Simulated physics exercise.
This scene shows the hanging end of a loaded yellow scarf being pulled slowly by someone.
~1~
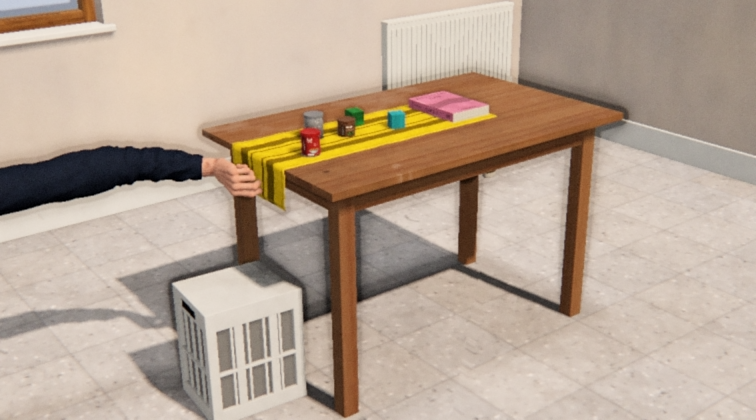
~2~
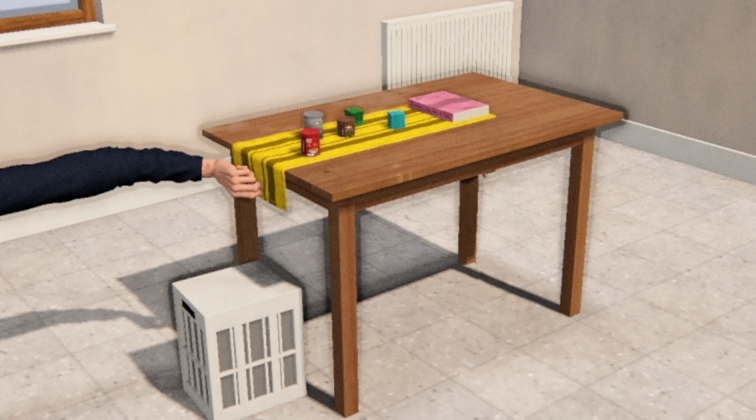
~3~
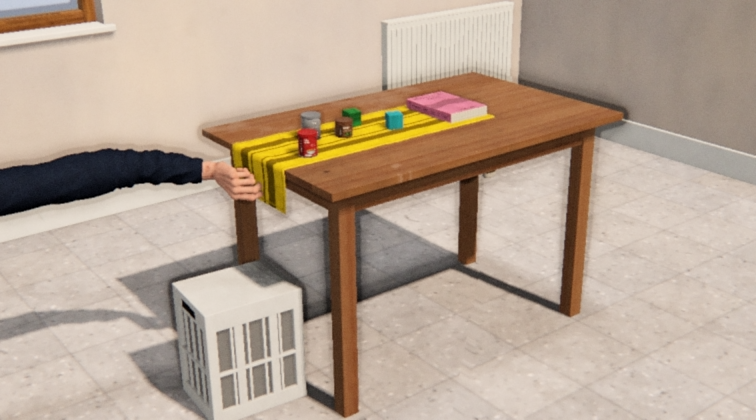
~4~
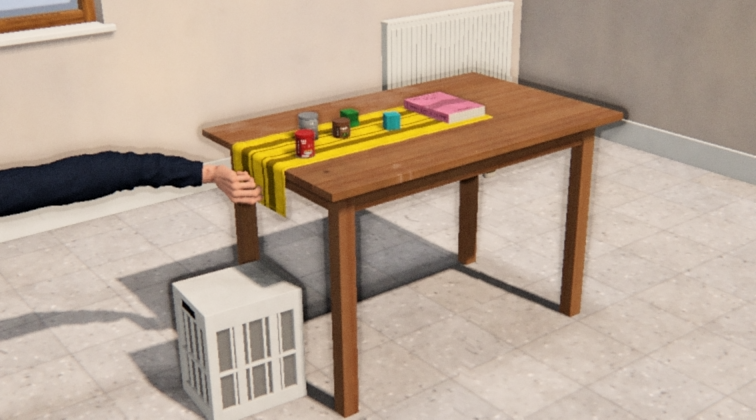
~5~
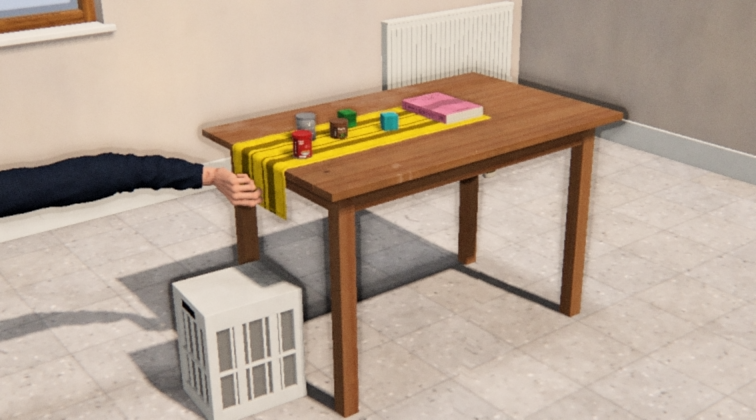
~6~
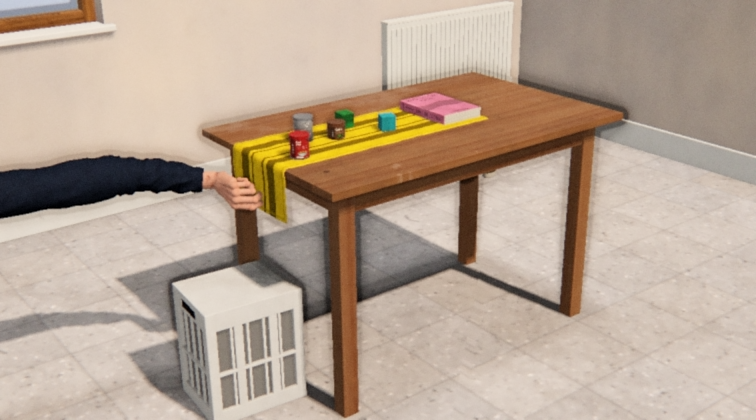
A hand at the left slowly pulled the hanging end of a yellow scarf down a little, and the cans, pot, cubes and pink book on the wooden table slid slightly left with it.
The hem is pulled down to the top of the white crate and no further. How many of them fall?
Two.
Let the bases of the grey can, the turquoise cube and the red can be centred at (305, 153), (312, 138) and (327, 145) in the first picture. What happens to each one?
Of the three, the grey can ends off the top, the turquoise cube ends off the top and the red can ends off the top.
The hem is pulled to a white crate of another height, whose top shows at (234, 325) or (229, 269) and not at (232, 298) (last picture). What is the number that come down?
The first gives 3, the second 1.
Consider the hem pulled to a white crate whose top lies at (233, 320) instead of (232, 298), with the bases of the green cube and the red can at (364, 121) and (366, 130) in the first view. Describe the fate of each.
First the green cube: It is still up there. Then the red can: It is still up there.
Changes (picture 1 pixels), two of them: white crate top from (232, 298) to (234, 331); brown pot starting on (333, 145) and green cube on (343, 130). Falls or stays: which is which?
In the end the brown pot is no longer on top and the green cube is no longer on top.
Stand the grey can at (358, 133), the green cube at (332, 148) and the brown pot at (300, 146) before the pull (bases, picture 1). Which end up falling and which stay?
First the grey can: It is still up there. Next the green cube: It ends off the top. Last the brown pot: It ends off the top.
Soon after, hem near (262, 251); red can gone.
Then, hem on the crate; red can and grey can gone.
At rest, hem on the crate; red can and grey can gone. It carries off two.
